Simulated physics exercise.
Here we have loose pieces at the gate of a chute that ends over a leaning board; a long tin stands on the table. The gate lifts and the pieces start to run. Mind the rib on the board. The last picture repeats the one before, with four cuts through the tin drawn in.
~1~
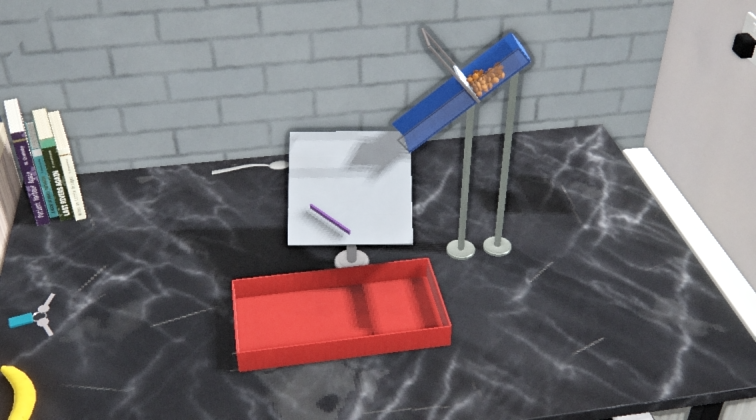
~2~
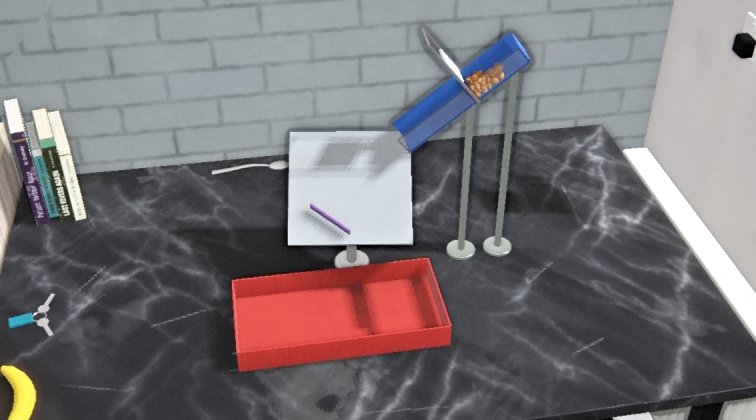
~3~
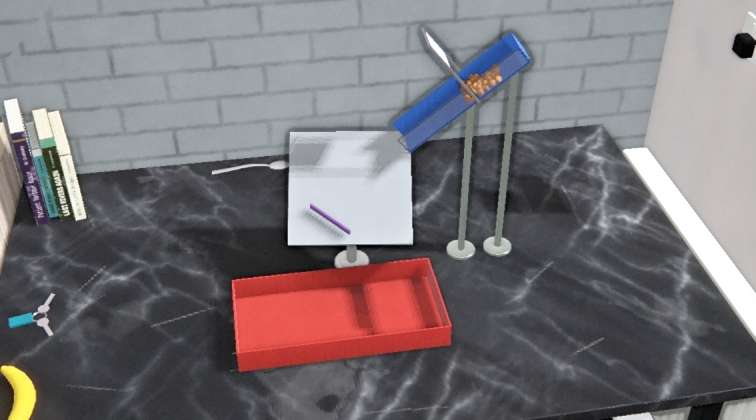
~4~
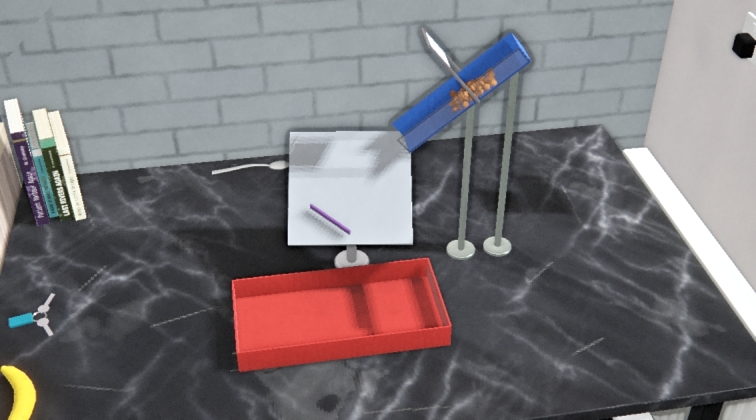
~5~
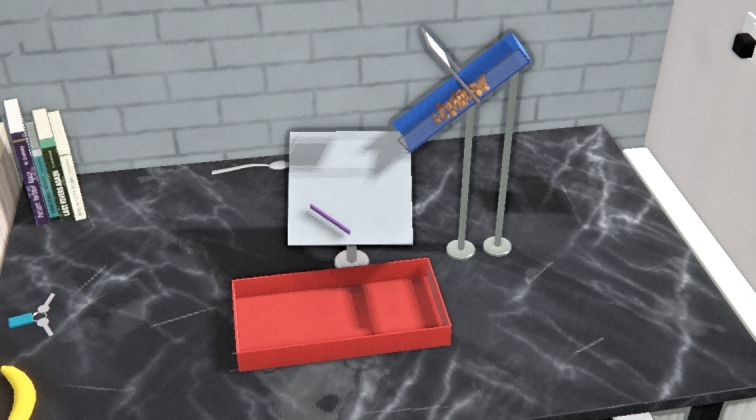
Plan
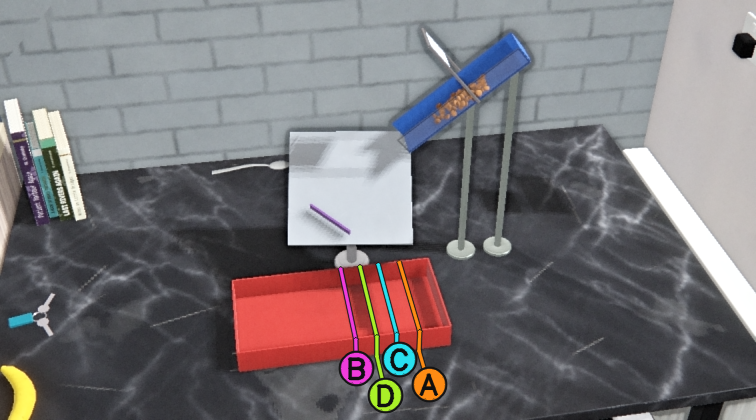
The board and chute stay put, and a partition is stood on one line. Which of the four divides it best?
Line D does it best.
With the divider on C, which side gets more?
More lands on the left.
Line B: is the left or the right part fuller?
More lands on the right.
On the marked copy, line A crosses the front rim at (419, 330); line B crosses the front rim at (355, 338); line C crosses the front rim at (396, 333); line D crosses the front rim at (376, 335).
For line A, of what is caught, all on the left of the divider, none on the right.
For line B, of what is caught, a small part on the left of the divider, nearly all on the right.
For line C, of what is caught, nearly all on the left of the divider, a small part on the right.
For line D, of what is caught, about two thirds on the left of the divider, about a third on the right.
